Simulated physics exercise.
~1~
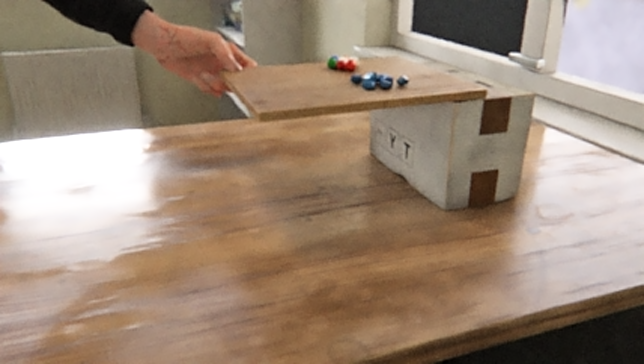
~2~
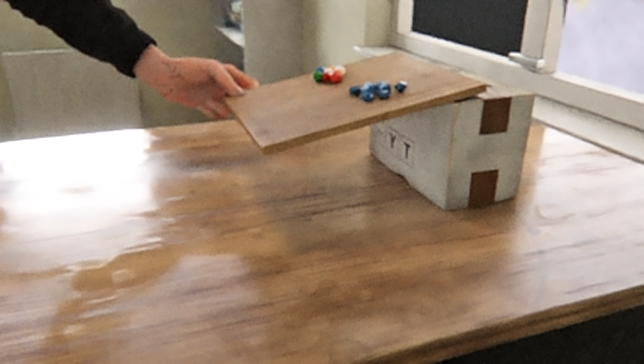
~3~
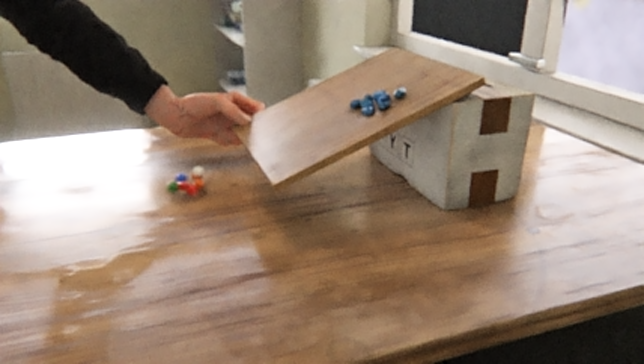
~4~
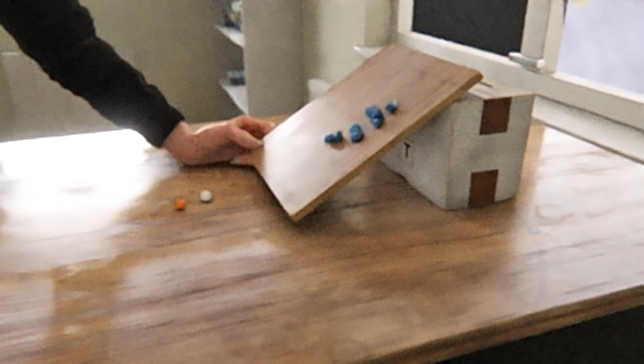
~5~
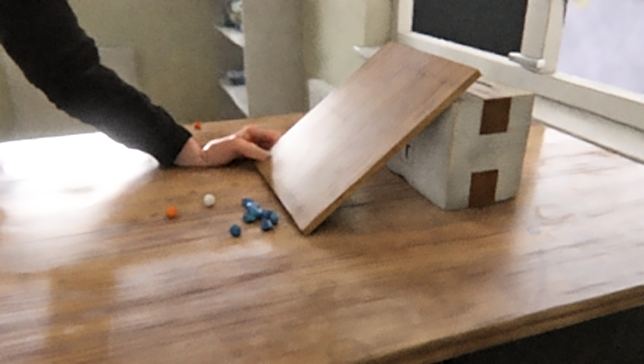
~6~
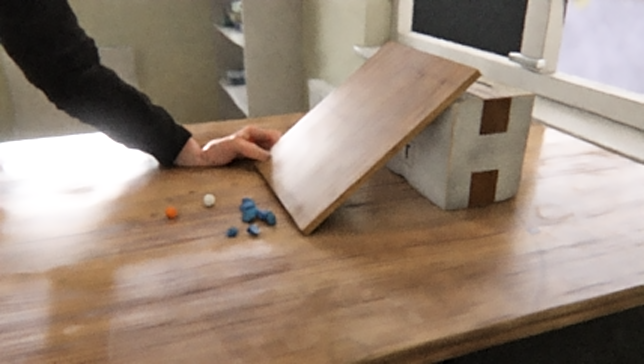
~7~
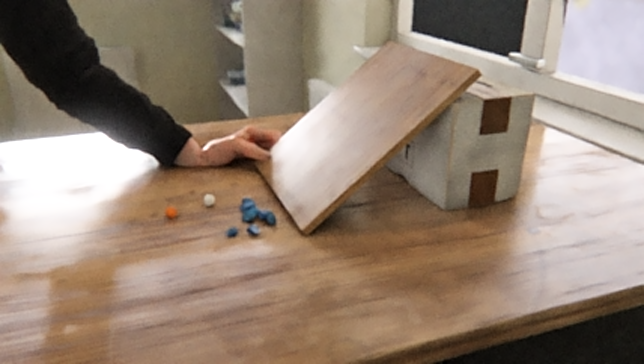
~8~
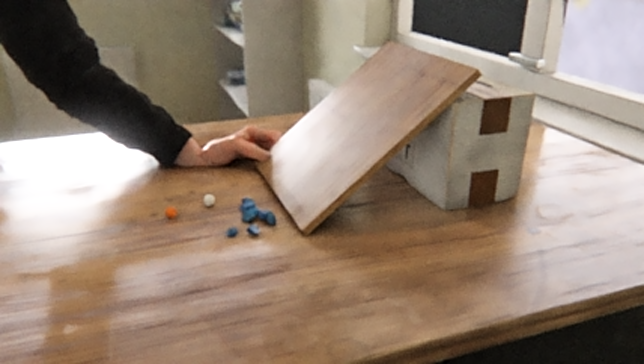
A hand in a dark sleeve holds the left end of a wooden board whose right end rests on a pale box with brown patches, seen from a still, slightly raised view across a glossy wooden counter beside a window. Blue pieces sit toward the front of the board, with a red, green and white cluster behind them. As the hand lowers its end, the mixed cluster leaves first and scatters leftward over the counter. The blue pieces slide down later as the slope steepens. Finally the board rests steeply, the blue pieces bunched near its foot, an orange and a white one lying farther left.
